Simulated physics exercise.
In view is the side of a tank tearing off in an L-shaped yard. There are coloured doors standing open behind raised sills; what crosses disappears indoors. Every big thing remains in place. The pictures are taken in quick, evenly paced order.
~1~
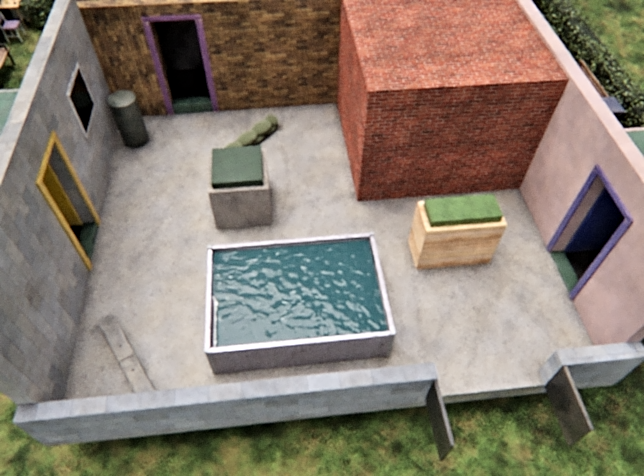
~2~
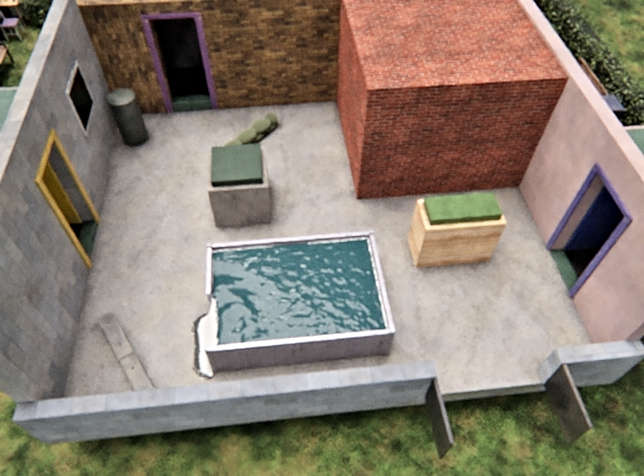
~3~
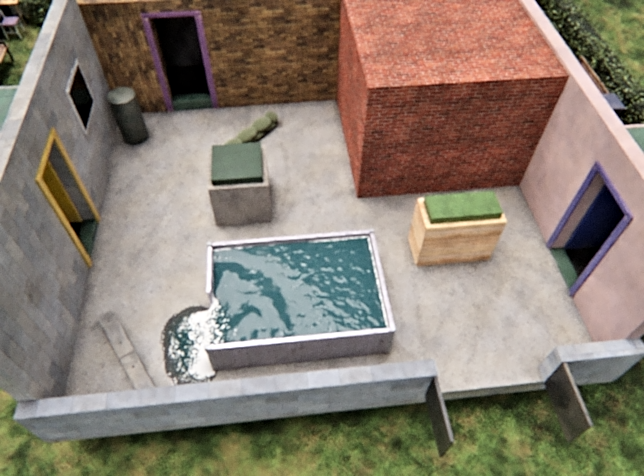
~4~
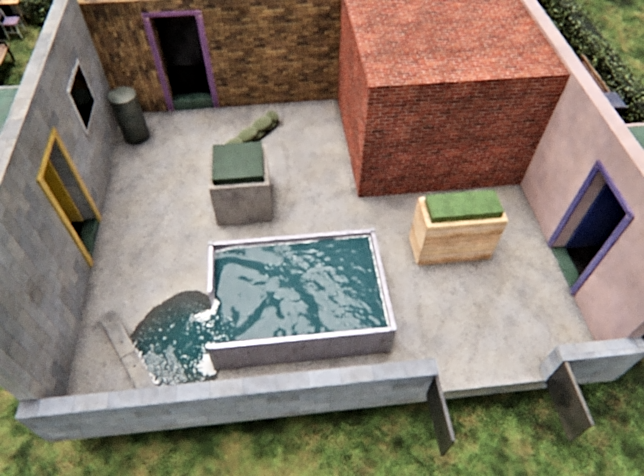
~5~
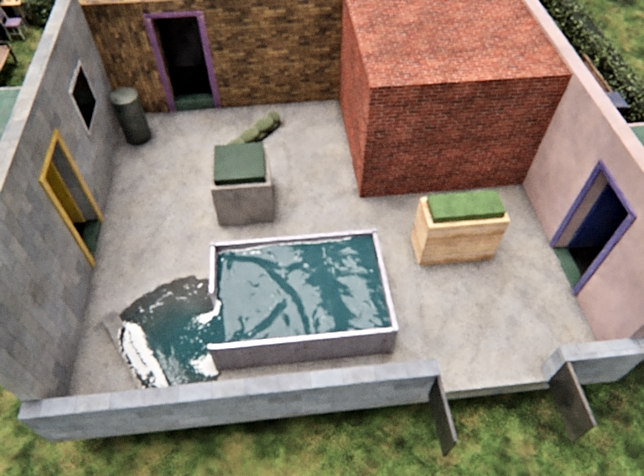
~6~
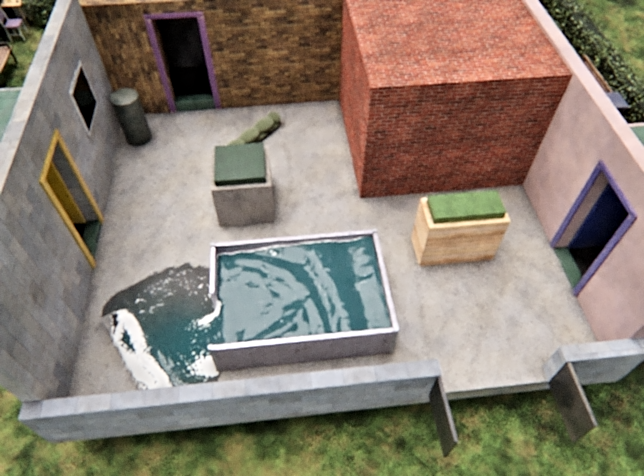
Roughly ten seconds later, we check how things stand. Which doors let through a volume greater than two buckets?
In the end the yellow door will allow in no excess; the purple door will allow in no excess; the blue door will allow in no excess.
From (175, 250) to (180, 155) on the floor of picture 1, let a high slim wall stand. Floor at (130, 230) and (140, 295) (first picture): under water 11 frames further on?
Inundated; inundated.
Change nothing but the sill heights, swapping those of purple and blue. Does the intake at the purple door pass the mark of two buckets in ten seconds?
I'd say the purple door surpasses it.
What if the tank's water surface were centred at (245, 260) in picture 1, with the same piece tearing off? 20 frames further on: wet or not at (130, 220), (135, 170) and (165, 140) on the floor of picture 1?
In that order: Wet, awash, flooded.
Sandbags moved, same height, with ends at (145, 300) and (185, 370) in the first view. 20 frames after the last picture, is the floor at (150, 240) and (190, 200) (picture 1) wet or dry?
One after the other: Under water, wet.
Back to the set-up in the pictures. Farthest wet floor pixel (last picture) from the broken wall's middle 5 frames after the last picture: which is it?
Estimated pixel: (100, 235).
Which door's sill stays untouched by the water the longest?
Last in line is the blue door.
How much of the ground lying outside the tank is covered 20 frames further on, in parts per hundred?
About 40 %.
A moment on, water covers 15 % of the floor; the yellow door wet at the sill, nothing in, the purple door not reached, the blue door not reached.
Next, water covers 20 % of the floor; the yellow door wet at the sill, nothing in, the purple door not reached, the blue door not reached.
Then, water covers 40 % of the floor; the yellow door under two buckets in, the purple door wet at the sill, nothing in, the blue door not reached.
Later, water covers 60 % of the floor; the yellow door under two buckets in, the purple door wet at the sill, nothing in, the blue door not reached.
In the end, water covers 85 % of the floor; the yellow door under two buckets in, the purple door wet at the sill, nothing in, the blue door wet at the sill, nothing in.
